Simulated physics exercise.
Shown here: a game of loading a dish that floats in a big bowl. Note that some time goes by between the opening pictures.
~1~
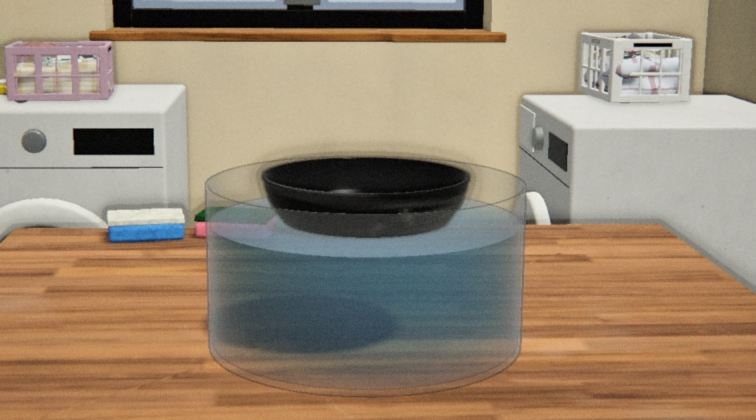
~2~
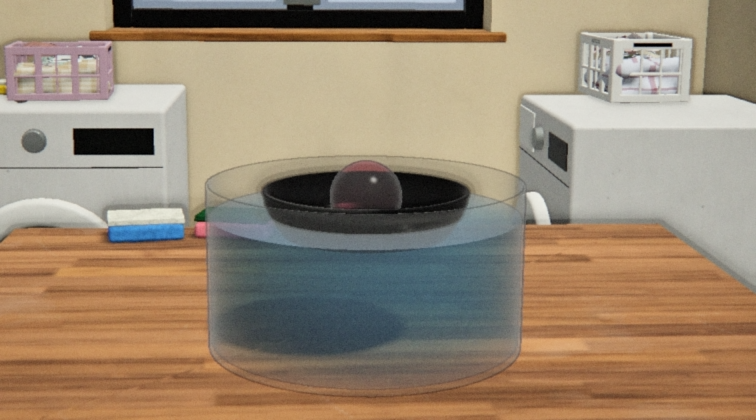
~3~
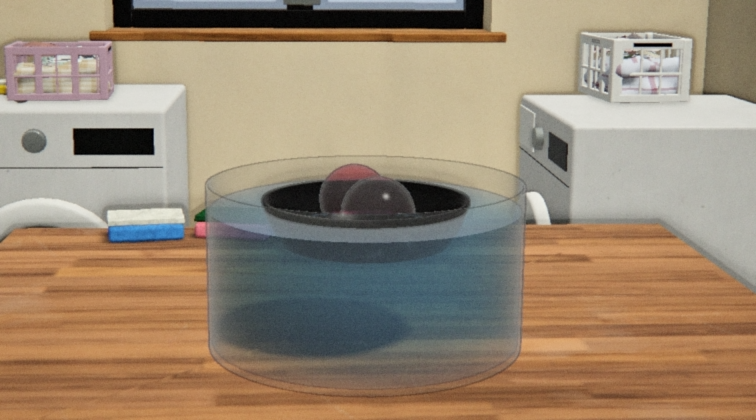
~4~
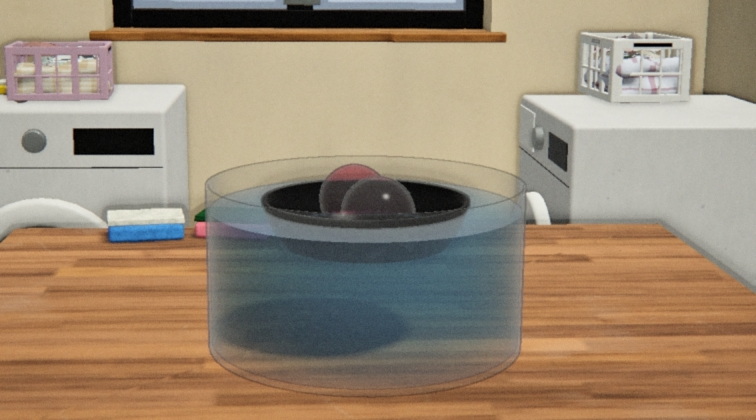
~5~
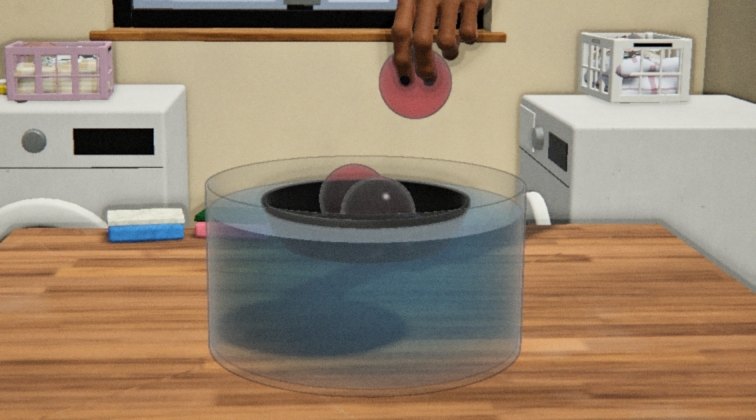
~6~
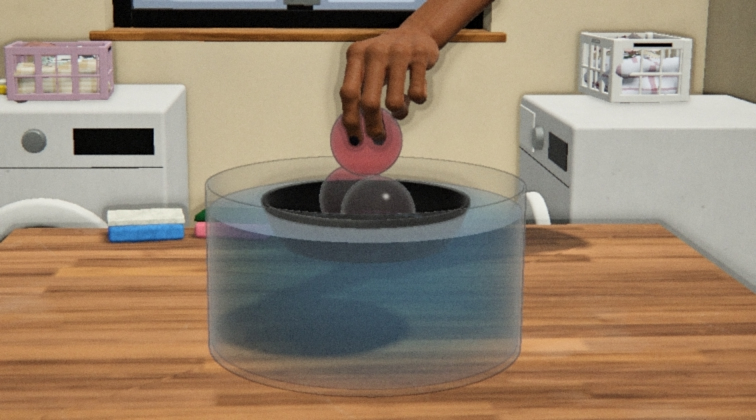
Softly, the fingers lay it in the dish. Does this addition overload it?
Yes.
Next, the glass marble is in and the dish dips.
After that, water pours in over its edge.
Finally, the dish lies on the bottom with its load.
